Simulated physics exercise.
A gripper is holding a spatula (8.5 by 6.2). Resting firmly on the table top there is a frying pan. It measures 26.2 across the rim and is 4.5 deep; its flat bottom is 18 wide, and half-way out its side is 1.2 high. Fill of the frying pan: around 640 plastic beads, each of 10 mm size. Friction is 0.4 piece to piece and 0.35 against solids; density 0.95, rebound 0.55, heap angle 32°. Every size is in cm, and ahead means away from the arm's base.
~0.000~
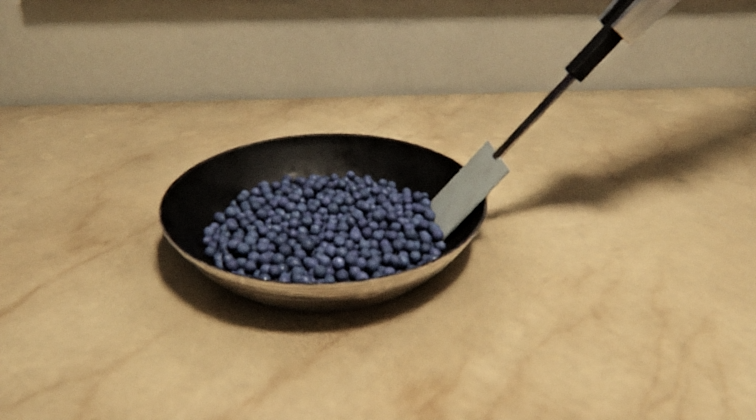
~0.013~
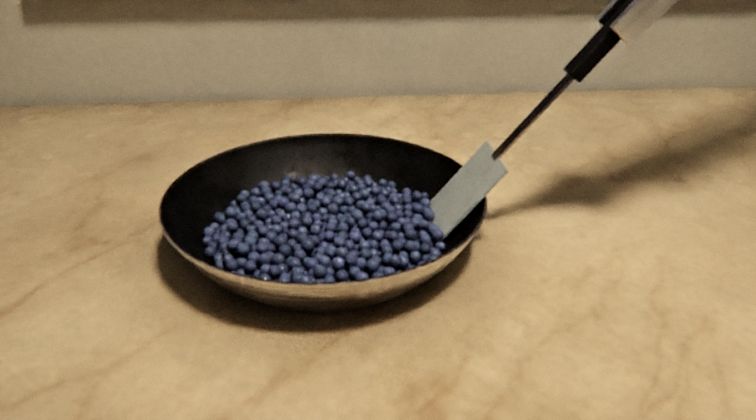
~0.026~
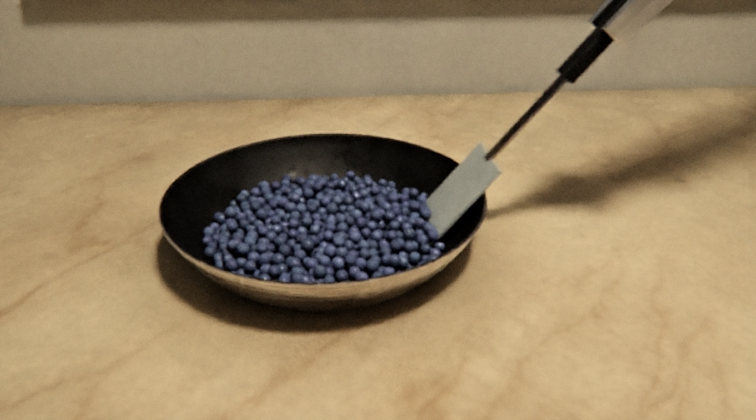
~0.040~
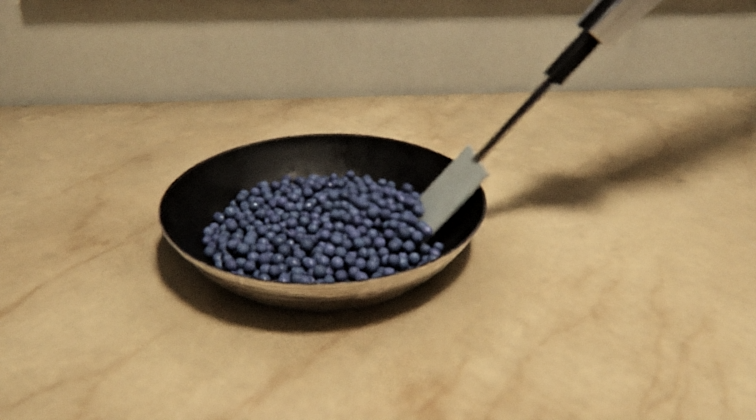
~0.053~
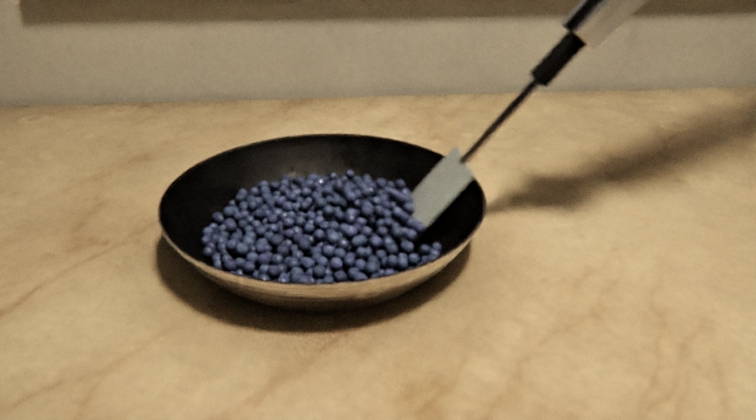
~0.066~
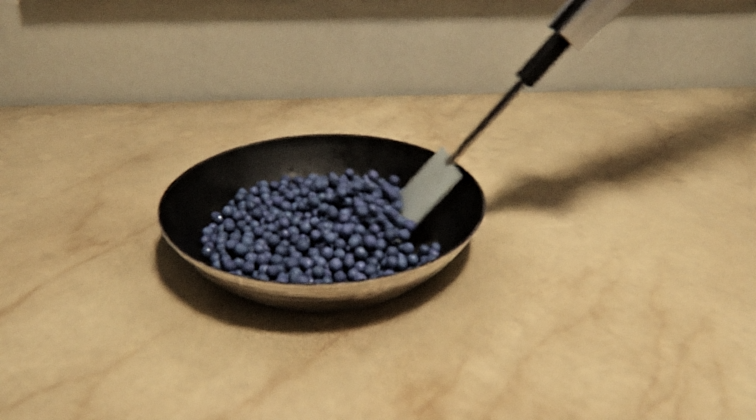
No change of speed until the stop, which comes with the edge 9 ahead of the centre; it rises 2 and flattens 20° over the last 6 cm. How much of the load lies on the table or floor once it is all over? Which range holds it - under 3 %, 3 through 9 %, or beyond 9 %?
The range 3 through 9 % holds it.
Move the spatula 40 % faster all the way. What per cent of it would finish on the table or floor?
Then roughly 10 percent.
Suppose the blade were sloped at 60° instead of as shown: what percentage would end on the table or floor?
I'd expect near 10 percent then.
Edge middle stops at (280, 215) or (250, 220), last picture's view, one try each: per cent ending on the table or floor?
Try 1: Approx. 0 %; try 2: Approx. 0 %.
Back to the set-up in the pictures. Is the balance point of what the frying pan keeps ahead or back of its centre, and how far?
The kept load is shifted forward by about 3.5 cm.
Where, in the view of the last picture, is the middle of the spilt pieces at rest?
Around pixel (92, 242).
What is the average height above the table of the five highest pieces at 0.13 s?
I'd put it close to 5 cm.
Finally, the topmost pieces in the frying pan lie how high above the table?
5.5 cm.
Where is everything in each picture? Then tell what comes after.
The first picture shows the spatula top edge at (499, 155), sloping 51°; upper third of the load around (331, 221), from x 210 to 440, top at y 175; 637 in the frying pan.
The second picture shows the spatula top edge at (497, 155), sloping 51°; upper third of the load around (331, 221), from x 210 to 440, top at y 175.
The third picture shows the spatula top edge at (491, 156), sloping 51°; upper third of the load around (332, 219), from x 205 to 440, top at y 175.
The fourth picture shows the spatula top edge at (478, 159), sloping 51°; upper third of the load around (337, 218), from x 205 to 440, top at y 175.
The fifth picture shows the spatula top edge at (465, 160), sloping 51°; upper third of the load around (338, 216), from x 205 to 435, top at y 175.
The sixth picture shows the spatula top edge at (451, 160), sloping 51°; upper third of the load around (337, 216), from x 205 to 435, top at y 175; 637 in the frying pan.
After 0.13 s, sloping 51°, highest piece 5 above the table; 637 in the frying pan.
After 0.18 s, sloping 45°, highest piece 6 above the table; 637 in the frying pan.
After 0.41 s, sloping 31°, highest piece 5 above the table; 605 in the frying pan, 30 on the table or floor, 2 on the blade or in flight.
After 1.46 s, sloping 31°, highest piece 5 above the table; 605 in the frying pan, 32 on the table or floor.
In the end, 605 in the frying pan, 32 on the table or floor. That is 5 % on the table or floor.
